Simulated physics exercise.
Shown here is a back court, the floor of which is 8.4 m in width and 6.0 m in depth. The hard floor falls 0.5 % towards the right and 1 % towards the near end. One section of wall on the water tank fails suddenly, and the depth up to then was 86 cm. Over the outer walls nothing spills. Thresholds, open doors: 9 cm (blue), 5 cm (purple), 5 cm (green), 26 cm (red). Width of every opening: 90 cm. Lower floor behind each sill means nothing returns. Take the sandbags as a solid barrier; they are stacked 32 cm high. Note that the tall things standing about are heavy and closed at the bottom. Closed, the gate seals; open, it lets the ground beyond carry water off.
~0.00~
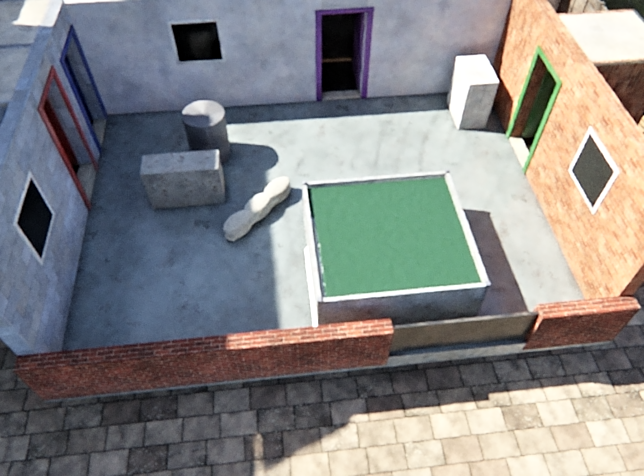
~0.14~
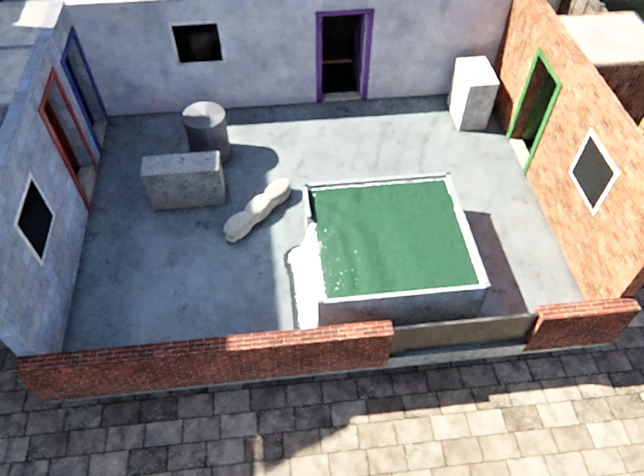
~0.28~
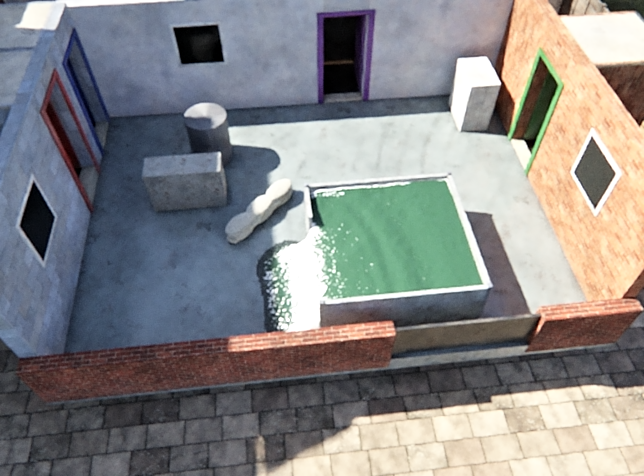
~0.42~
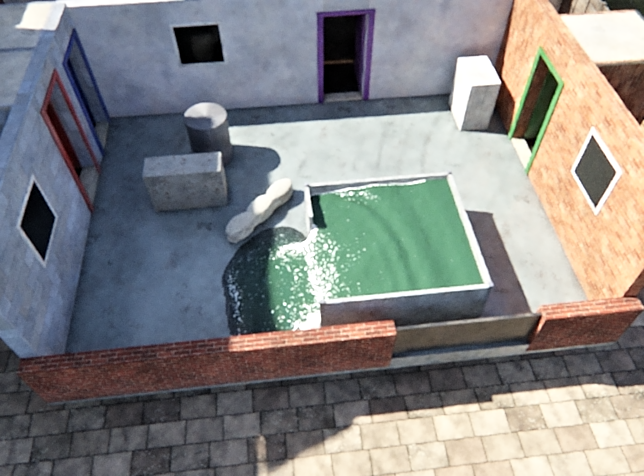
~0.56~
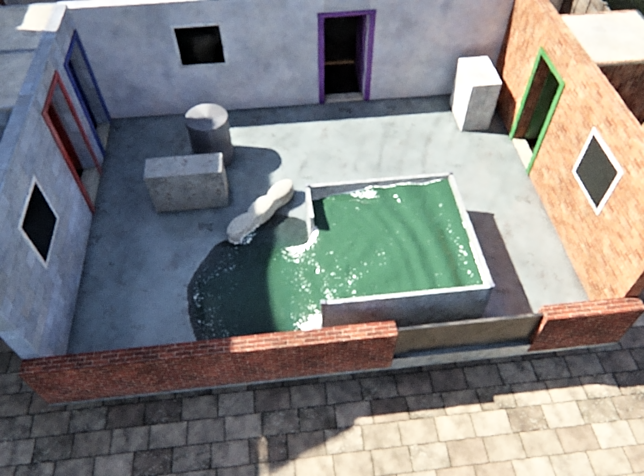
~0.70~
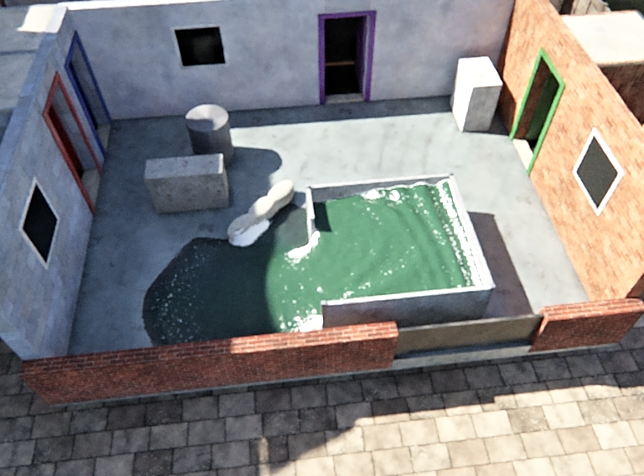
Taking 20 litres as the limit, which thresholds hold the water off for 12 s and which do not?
The blue door lets in more than the limit. The purple door lets in less than the limit. The green door lets in more than the limit. The red door lets in less than the limit.
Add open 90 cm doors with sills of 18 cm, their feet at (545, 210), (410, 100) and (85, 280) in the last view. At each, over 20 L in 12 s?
In sequence the answers are less than that, less than that and more than that.
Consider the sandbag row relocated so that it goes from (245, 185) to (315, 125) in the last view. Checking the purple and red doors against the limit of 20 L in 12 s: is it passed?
Well, the purple one ends up more than allowed and the red one ends up within bounds.
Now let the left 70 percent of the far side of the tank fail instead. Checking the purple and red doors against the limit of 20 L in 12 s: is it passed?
Purple door surpasses it, red door doesn't reach it.
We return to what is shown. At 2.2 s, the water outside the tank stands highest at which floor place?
Near (79, 357).
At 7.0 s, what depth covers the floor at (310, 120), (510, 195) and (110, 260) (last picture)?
Taking the spots in order: 7 cm, 1 cm, 19 cm.
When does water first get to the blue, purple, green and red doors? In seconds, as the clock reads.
Blue = 2.6 s, purple = 4.5 s, green = 6.5 s, red = 1.8 s.
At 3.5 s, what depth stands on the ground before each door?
Depths in cm: Blue 11, purple 0, green 0, red 21.
After 1.4 s water covers 25 % of the floor and is deepest (64 cm) near (63, 380); blue door not reached, purple door not reached, green door not reached, red door not reached.
After 2.2 s water covers 30 % of the floor and is deepest (61 cm) near (79, 357); blue door not reached, purple door not reached, green door not reached, red door 11 cm at the sill, 0 L in.
After 3.5 s water covers 45 % of the floor and is deepest (40 cm) near (112, 122); blue door 11 cm at the sill, 0 L in, purple door not reached, green door not reached, red door 21 cm at the sill, 0 L in.
After 7.0 s water covers 90 % of the floor and is deepest (21 cm) near (443, 114); blue door 20 cm at the sill, 172 L in, purple door 5 cm at the sill, 0 L in, green door 9 cm at the sill, 6 L in, red door 13 cm at the sill, 0 L in.
After 12.0 s water covers 100 % of the floor and is deepest (22 cm) near (557, 271); blue door 9 cm at the sill, 241 L in, purple door 2 cm at the sill, 0 L in, green door 11 cm at the sill, 108 L in, red door 10 cm at the sill, 0 L in.
